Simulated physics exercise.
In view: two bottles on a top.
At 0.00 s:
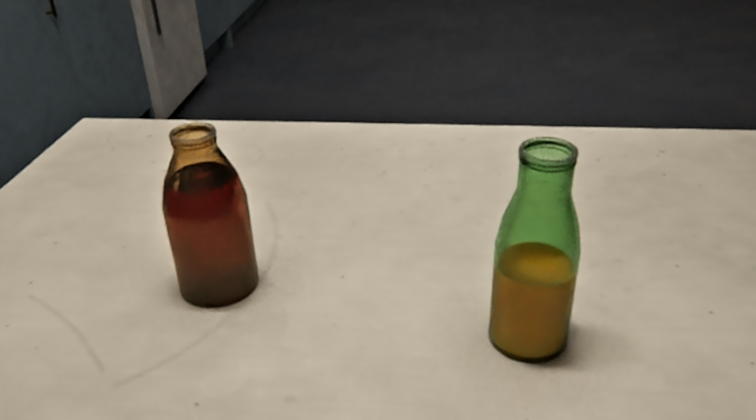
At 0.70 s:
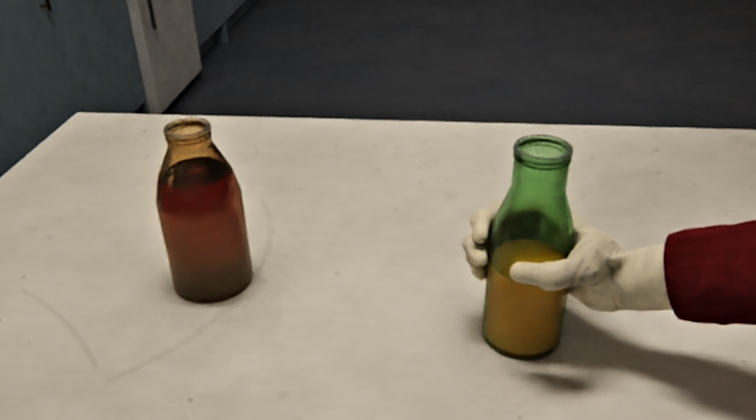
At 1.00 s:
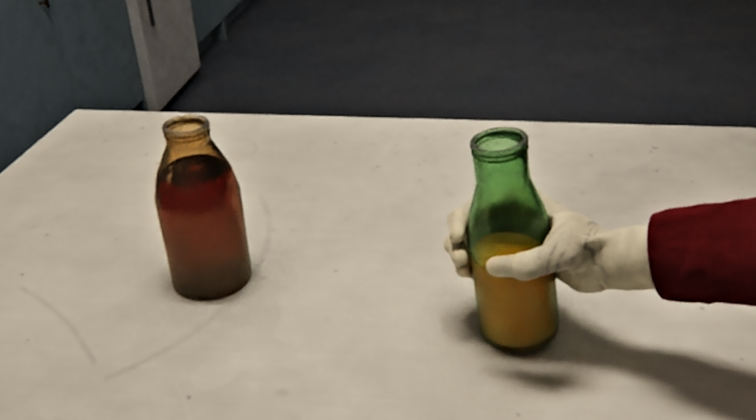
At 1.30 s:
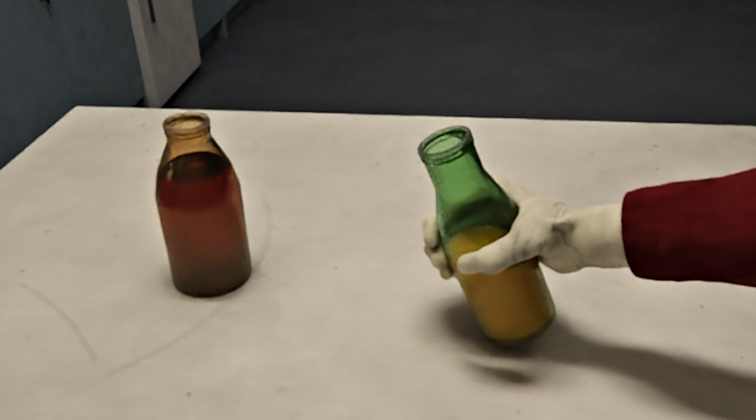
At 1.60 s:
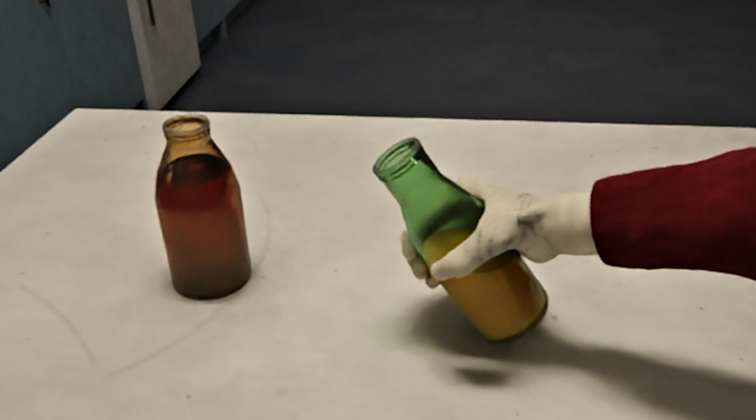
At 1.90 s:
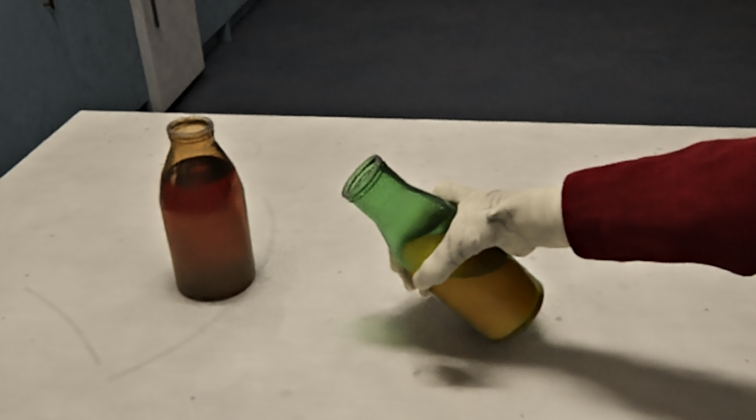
In the video, two open glass bottles holding liquid stand on a pale tabletop, and a white-gloved hand in a red sleeve reaches in from the right, grasps the green bottle and tilts it steadily leftward while the amber bottle stays upright.
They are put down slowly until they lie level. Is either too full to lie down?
The left bottle lets some out; the right bottle lets some out.
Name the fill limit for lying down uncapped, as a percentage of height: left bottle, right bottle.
Near 18 and 12 in a hundred.
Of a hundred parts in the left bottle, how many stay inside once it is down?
About 25 per cent.
Around 2.6 s, the right bottle is nearly down; right bottle, no leak.
Around 3.6 s, the right bottle lies flat; right bottle, it leaks.
Around 6.5 s, both lie flat; right bottle, it leaks; left bottle, it leaks.
